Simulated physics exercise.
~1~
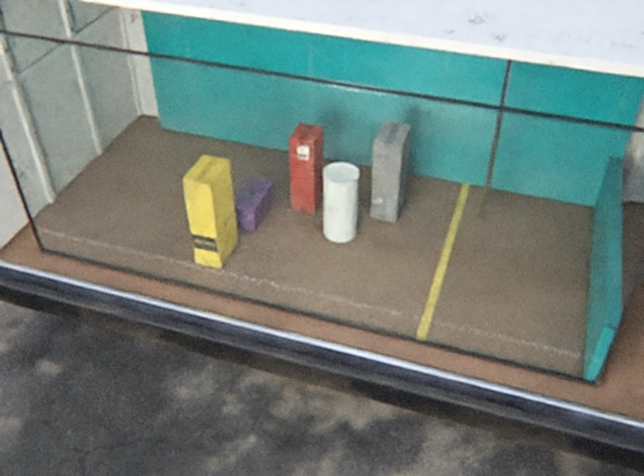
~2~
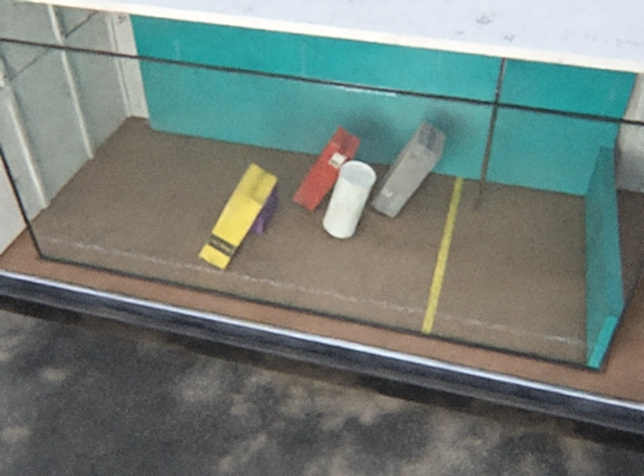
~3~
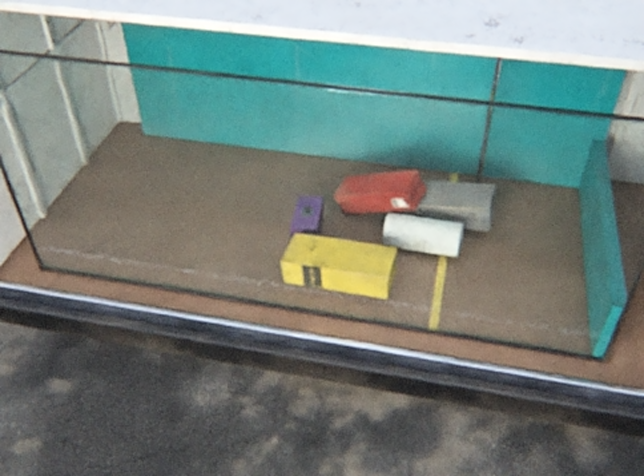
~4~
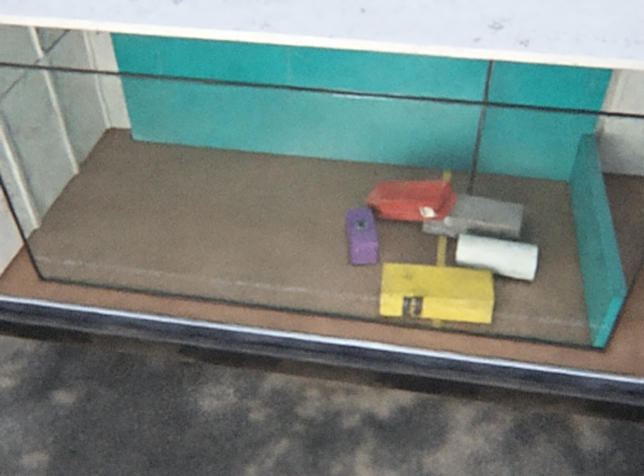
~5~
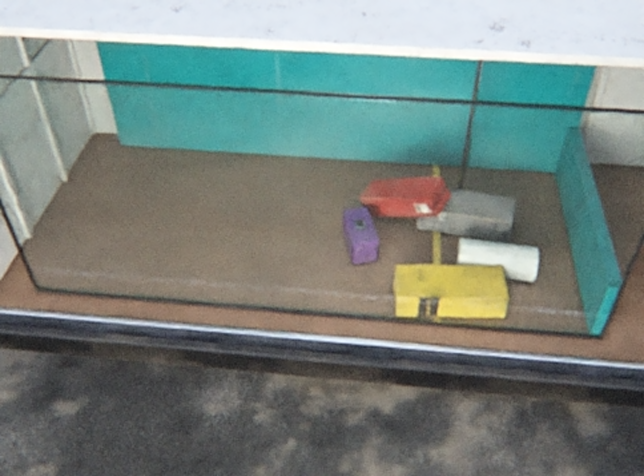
Four upright objects, a yellow box, white cylinder, red box and grey box, tip rightward and slide with a small purple block across a brown floor; the yellow, white and grey ones end past the yellow line, while the red and purple ones stop short.
